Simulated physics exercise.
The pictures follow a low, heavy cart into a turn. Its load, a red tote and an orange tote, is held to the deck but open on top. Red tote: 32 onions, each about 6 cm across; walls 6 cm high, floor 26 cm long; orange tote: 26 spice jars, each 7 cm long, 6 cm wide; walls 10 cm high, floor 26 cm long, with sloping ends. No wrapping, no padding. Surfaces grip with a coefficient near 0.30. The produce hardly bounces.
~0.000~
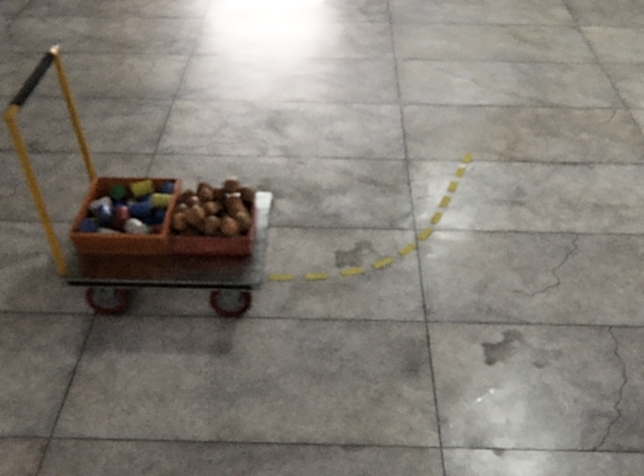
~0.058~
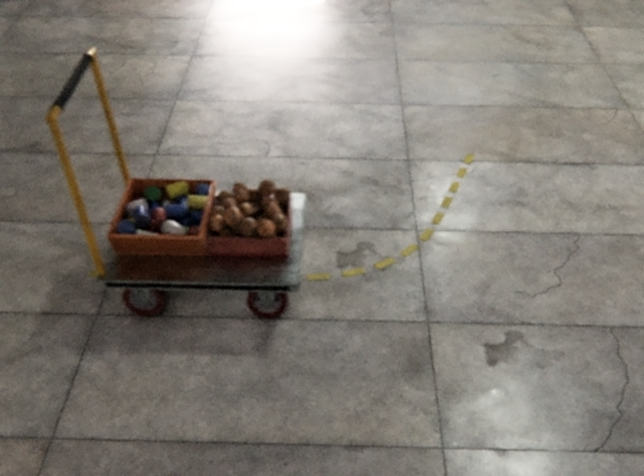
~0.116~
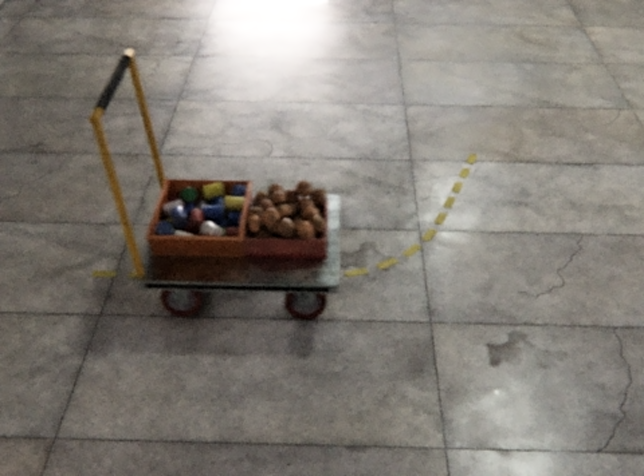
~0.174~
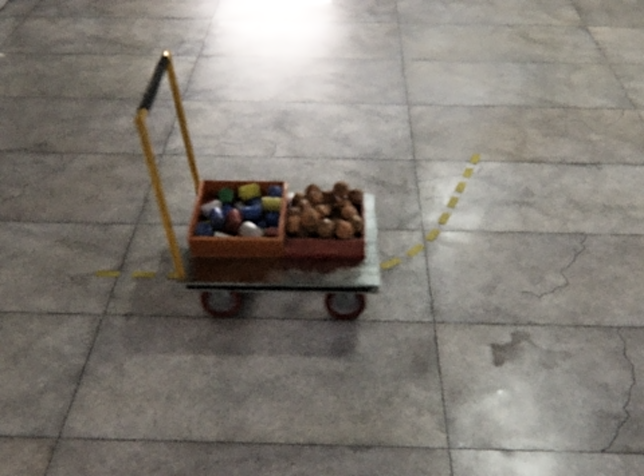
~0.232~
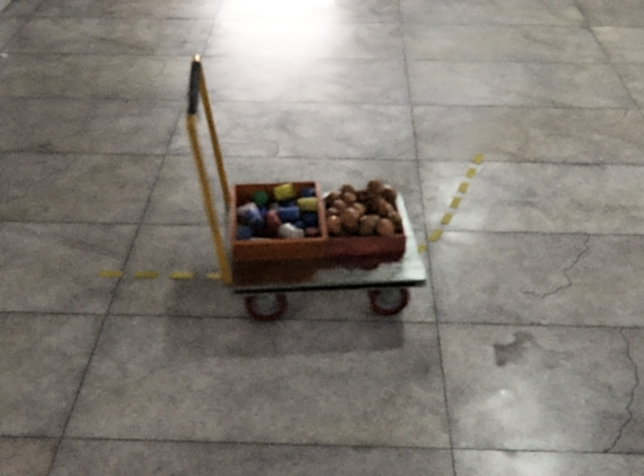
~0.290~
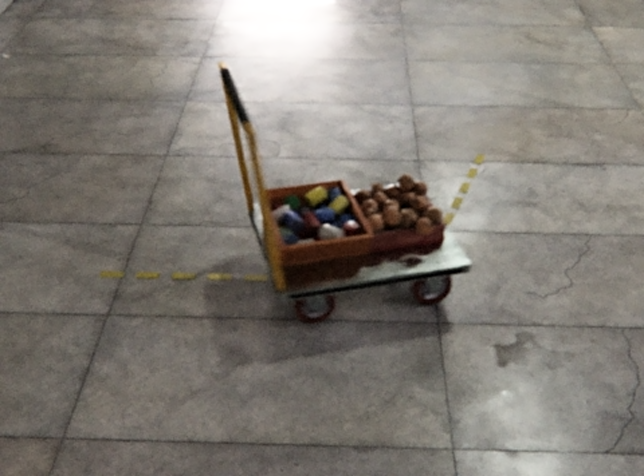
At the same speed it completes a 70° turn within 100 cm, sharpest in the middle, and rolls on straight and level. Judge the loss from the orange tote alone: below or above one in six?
Out of the orange tote go under a sixth of the spice jars.
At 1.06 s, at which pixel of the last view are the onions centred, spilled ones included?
Near (531, 63).
After 0.37 s, the red tote is down by 5 of 32 and the orange tote has all 26.
After 0.47 s, the red tote is down by 7 of 32 and the orange tote has all 26.
After 0.60 s, the red tote is down by 10 of 32 and the orange tote has all 26.
Final count (at 1.06 s), the red tote is down by 11 of 32 and the orange tote is down by 1 of 26. Asked share, 1 of 26, 4 per cent.
